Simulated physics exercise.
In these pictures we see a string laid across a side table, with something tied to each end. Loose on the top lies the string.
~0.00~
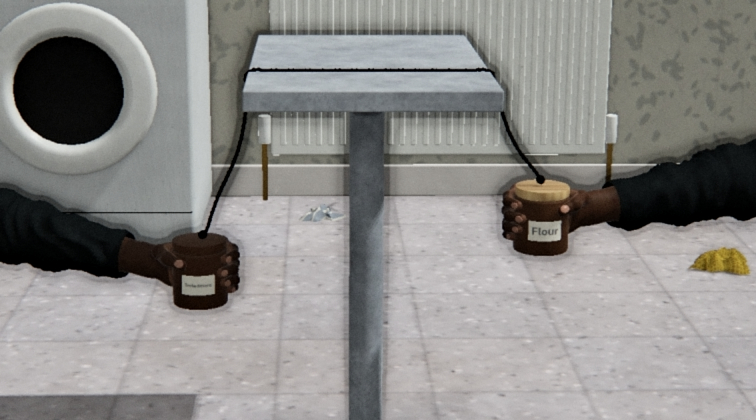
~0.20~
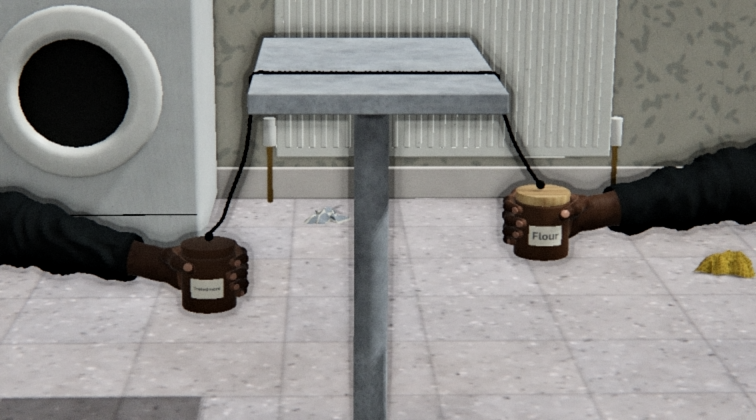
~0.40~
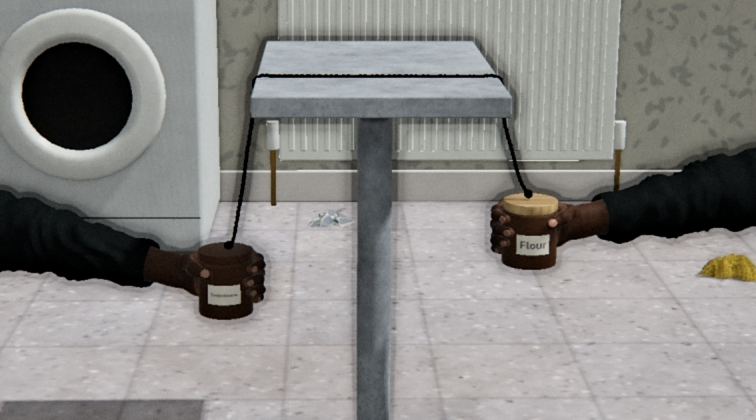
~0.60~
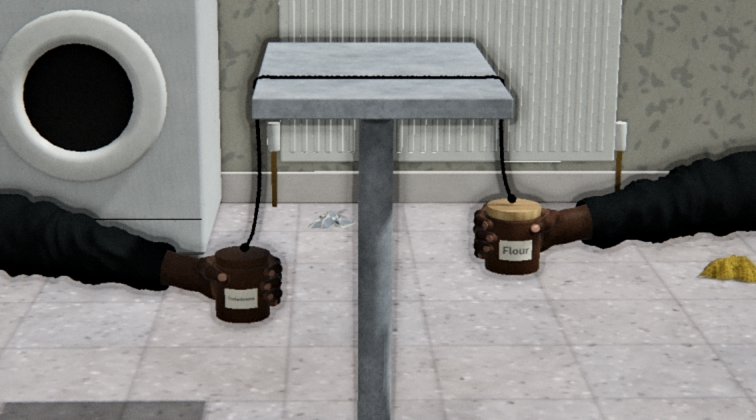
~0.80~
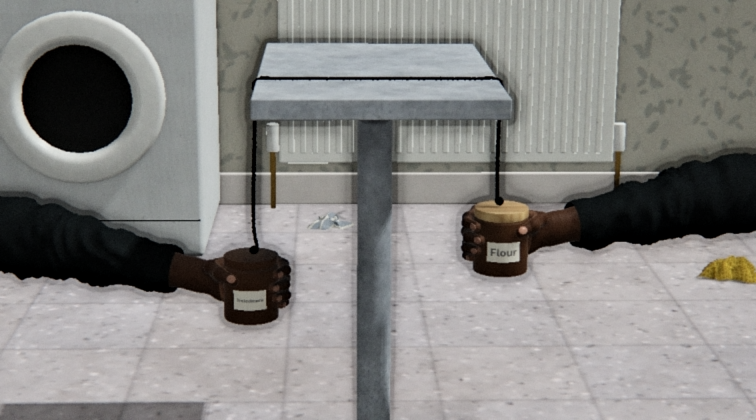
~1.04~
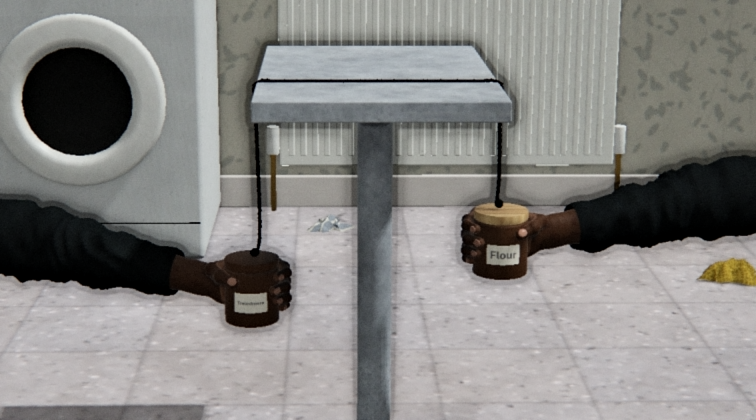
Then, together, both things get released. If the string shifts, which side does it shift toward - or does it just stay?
It just stays.
By 1.20 s, left jar at the same height near (253, 291); right jar at the same height near (499, 244).
By 1.44 s, left jar at the same height near (260, 290); right jar at the same height near (493, 244).
By 2.28 s, left jar at the same height near (252, 290); right jar at the same height near (496, 244).
When it is over, left jar at the same height near (263, 290); right jar at the same height near (500, 244). The string hangs still.
